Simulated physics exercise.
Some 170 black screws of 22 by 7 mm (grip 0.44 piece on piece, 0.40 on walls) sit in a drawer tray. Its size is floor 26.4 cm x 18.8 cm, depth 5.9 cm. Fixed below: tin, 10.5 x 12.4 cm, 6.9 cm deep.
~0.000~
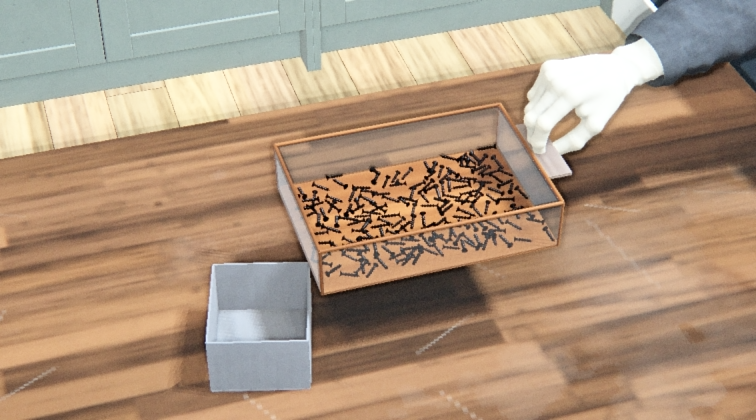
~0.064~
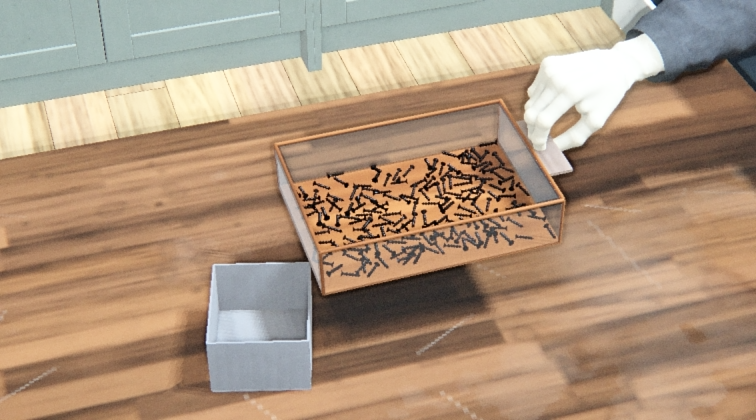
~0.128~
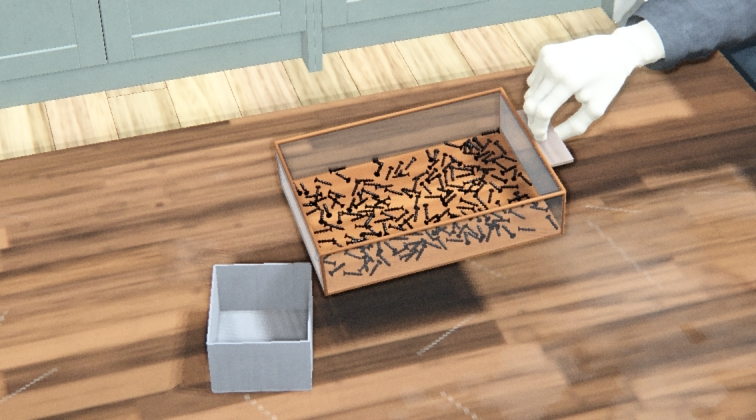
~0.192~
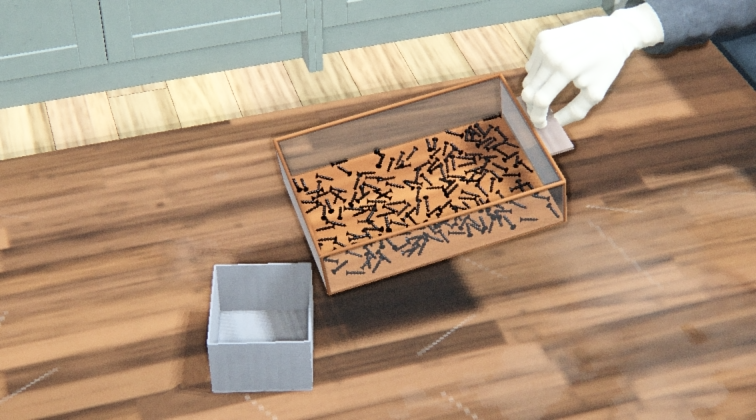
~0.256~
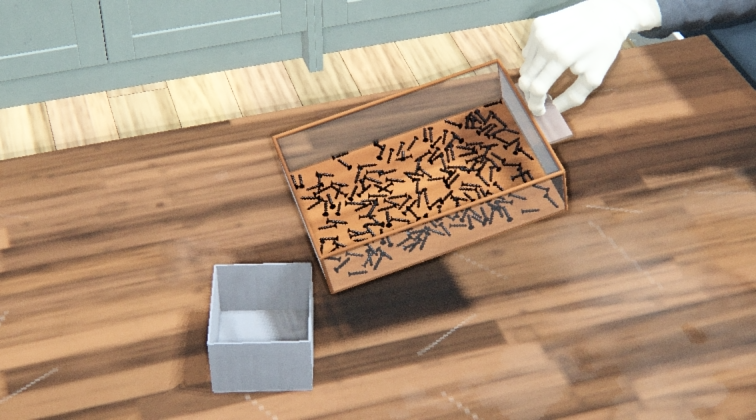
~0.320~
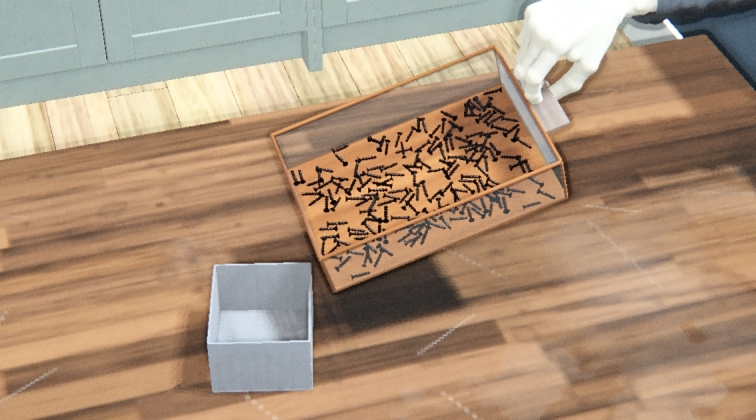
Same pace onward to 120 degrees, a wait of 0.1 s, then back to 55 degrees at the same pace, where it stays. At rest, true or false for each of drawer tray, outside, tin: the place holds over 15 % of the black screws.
Drawer tray: False, outside everything: True, tin: True.
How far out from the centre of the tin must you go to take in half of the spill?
Around 10 cm from the centre.
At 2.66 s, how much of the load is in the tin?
About 45 per cent so far.
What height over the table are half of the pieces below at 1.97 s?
4 cm, give or take.
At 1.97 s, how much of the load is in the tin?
I'd say close to 40 in a hundred.
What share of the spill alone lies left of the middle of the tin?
I'd put it near 10 per cent of the spill.
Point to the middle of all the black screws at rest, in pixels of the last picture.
I'd point at roughly (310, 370).
Then, at 1.22 s, tilt 76 degrees; drawer tray 100 %; middle of all pieces near (348, 209).
After 1.97 s, tilt 120 degrees; drawer tray 20 %, outside 25 %, tin 40 %, in the air 20 %; middle of all pieces near (313, 329).
After 2.66 s, tilt 84 degrees; outside 55 %, tin 45 %; middle of all pieces near (310, 374).
After 3.32 s, tilt 55 degrees; outside 55 %, tin 45 %; middle of all pieces near (310, 374).
At rest (3.6 s), drawer tray 0 %, outside 55 %, tin 45 %.
